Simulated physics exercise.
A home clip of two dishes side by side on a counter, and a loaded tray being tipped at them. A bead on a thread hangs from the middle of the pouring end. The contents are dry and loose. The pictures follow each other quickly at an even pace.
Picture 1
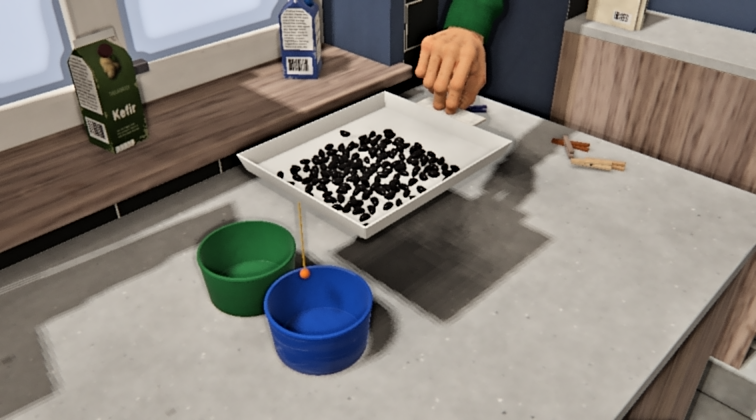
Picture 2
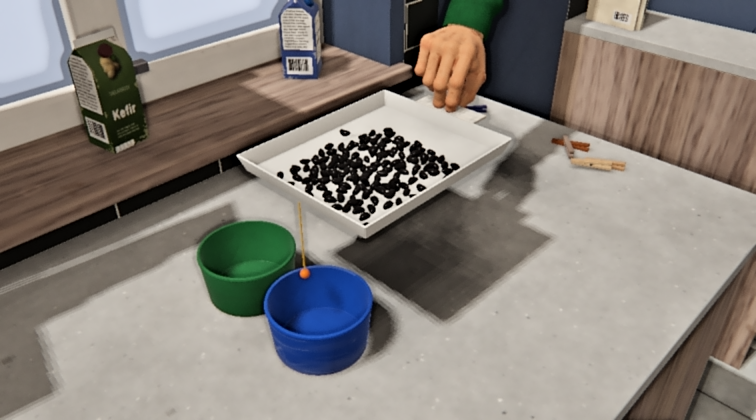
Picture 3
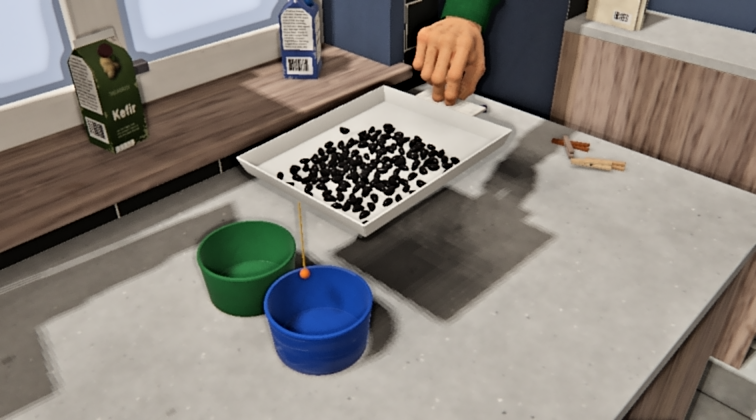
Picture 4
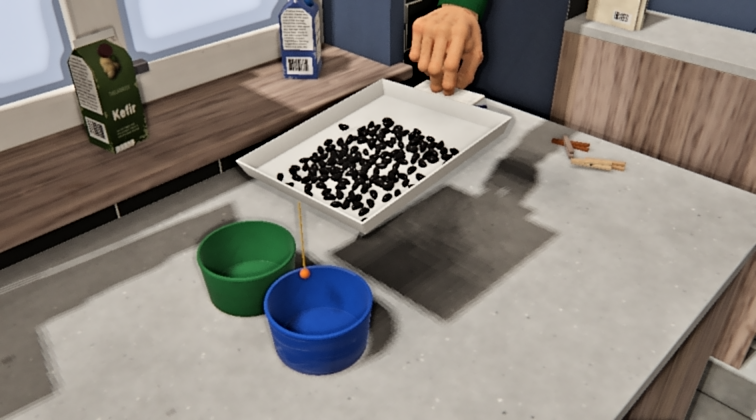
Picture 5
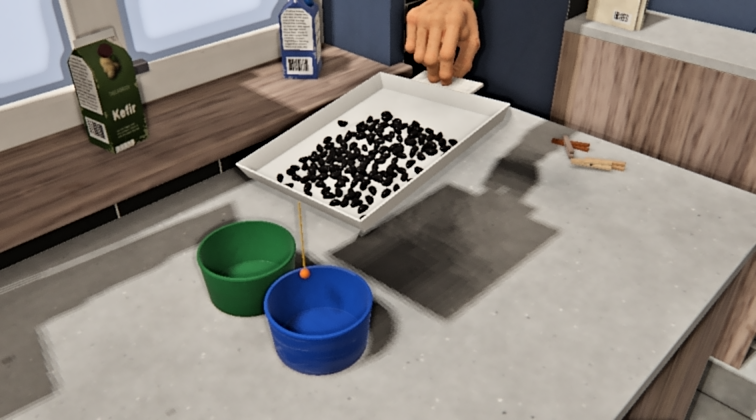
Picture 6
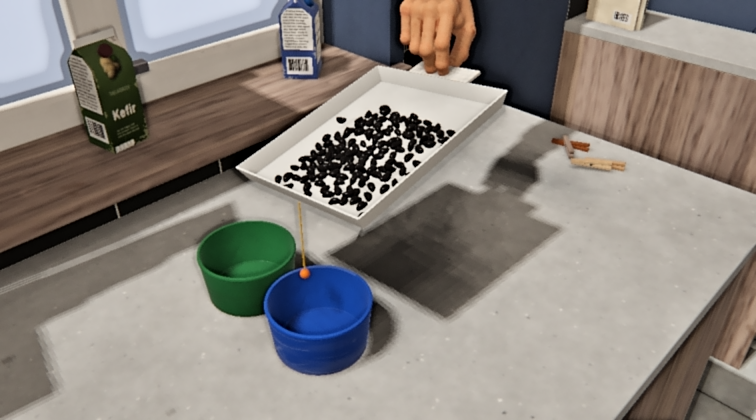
A hand held a white tray of black beans above a green bowl and a blue bowl on the counter, then gradually raised the far end, tilting the tray slightly toward its left corner.
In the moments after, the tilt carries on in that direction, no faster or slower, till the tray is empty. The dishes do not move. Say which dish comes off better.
More goes to the left-hand dish.
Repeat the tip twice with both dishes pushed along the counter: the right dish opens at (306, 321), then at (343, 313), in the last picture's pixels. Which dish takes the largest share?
In turn: Left; the dish on the left.
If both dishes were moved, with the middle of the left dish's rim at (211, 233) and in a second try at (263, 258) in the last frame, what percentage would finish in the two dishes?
Roughly 60 per cent, and 90 per cent.
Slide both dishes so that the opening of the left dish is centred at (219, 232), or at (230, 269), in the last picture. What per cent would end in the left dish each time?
Near 20 % and 60 %.
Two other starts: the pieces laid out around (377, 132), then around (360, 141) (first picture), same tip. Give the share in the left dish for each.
Near 100 % and 90 %.
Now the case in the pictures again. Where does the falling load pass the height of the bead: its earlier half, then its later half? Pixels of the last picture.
First near (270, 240), later near (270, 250).
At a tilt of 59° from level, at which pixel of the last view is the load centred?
At about (302, 154).
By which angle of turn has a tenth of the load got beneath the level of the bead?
Roughly 105°.
Soon, tray tipped steeply; all on the tray.
A while on, tray tipped right over; nearly all on the tray; a stray few in the left dish; a stray few outside both; a stray few in the air.
Towards the end, tray tipped past a quarter turn; a stray few in the right dish; most in the left dish; about a quarter outside both.
Finally, tray tipped past a quarter turn; a stray few in the right dish; most in the left dish; about a quarter outside both.
